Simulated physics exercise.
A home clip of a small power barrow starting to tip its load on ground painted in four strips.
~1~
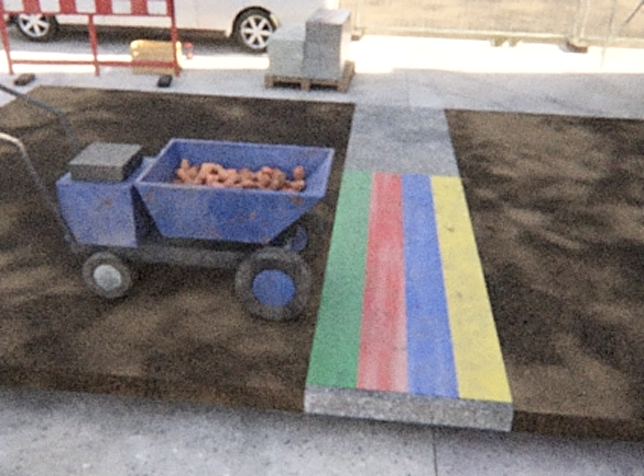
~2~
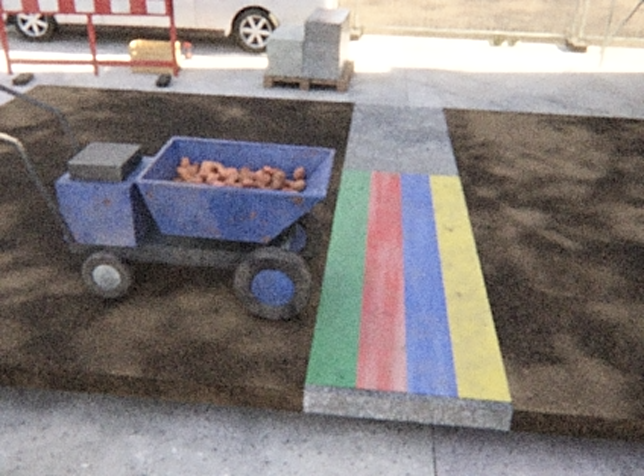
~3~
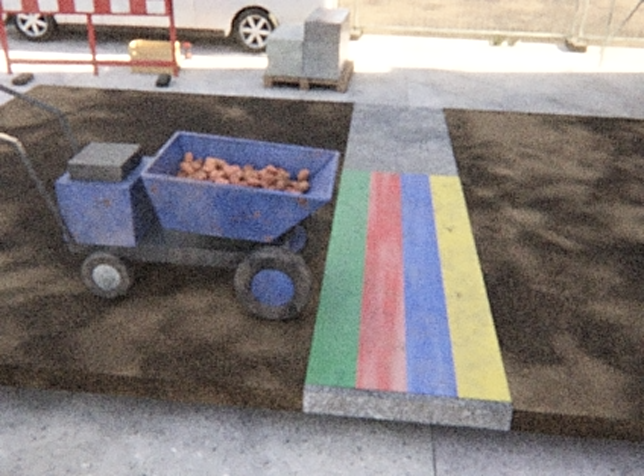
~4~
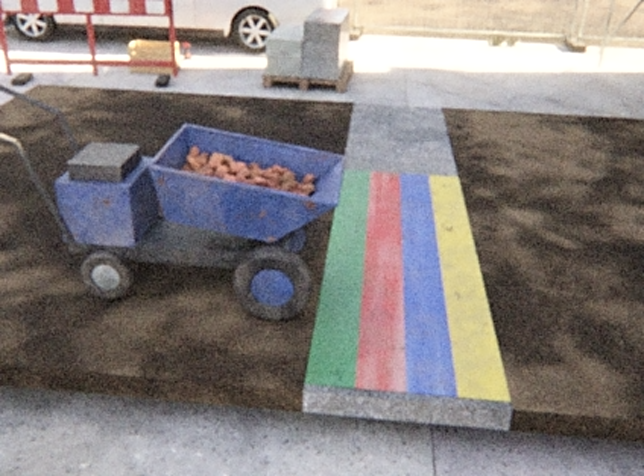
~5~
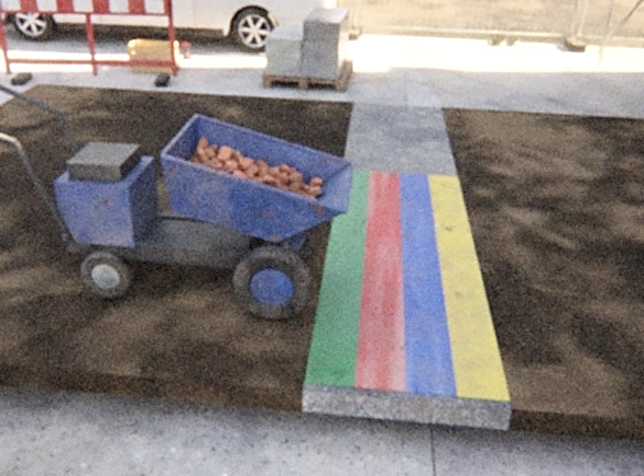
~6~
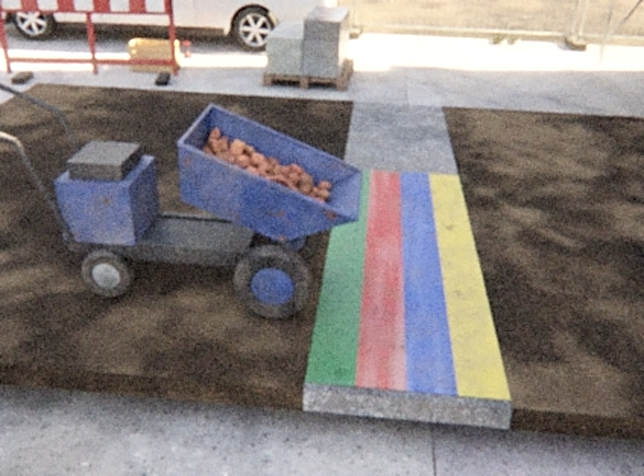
On bare ground beside green, red, blue and yellow strips, a small barrow's blue skip of rubble gradually tilting to the right.
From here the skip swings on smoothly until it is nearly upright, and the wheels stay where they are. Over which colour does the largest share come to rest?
The blue one gets the largest share.
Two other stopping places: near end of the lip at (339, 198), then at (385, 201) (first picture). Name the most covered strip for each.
The first try: The strip in blue. The second: The strip in yellow.
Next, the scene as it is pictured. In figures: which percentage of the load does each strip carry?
Green strip: 0 %, red strip: 15 %, blue strip: 30 %, yellow strip: 15 %.
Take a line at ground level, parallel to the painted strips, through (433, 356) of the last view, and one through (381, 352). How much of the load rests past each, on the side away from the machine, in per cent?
About 30 and 70 per cent.
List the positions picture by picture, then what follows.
Lip of the skip at (322, 197), level; top of the load at (235, 180), lumps of rubble; green strip at (336, 346); red strip at (383, 350); blue strip at (431, 354); yellow strip at (478, 358), in the first frame.
Lip of the skip at (323, 197), tipped barely; top of the load at (230, 186), in the second frame.
Lip of the skip at (328, 200), tipped barely; top of the load at (228, 172), in the third frame.
Lip of the skip at (336, 205), tipped a little; top of the load at (222, 174), in the fourth frame.
Lip of the skip at (345, 212), tipped a little; top of the load at (208, 169), in the fifth frame.
Lip of the skip at (356, 220), tipped clearly; top of the load at (222, 166); green strip at (335, 344); red strip at (382, 348); blue strip at (429, 352); yellow strip at (477, 356), in the sixth frame.
Soon after the last picture, skip tipped steeply; all in the skip.
A little later, skip tipped right over; most in the skip; a small part over the red strip; a small part over the blue strip.
Later still, skip tipped right over; about a third in the skip; a small part over the red strip; about a third over the blue strip; a small part over the yellow strip; a small part off the paint.
At rest, skip tipped right over; about a third in the skip; a stray few over the green strip; a small part over the red strip; about a quarter over the blue strip; a small part over the yellow strip; a small part off the paint.
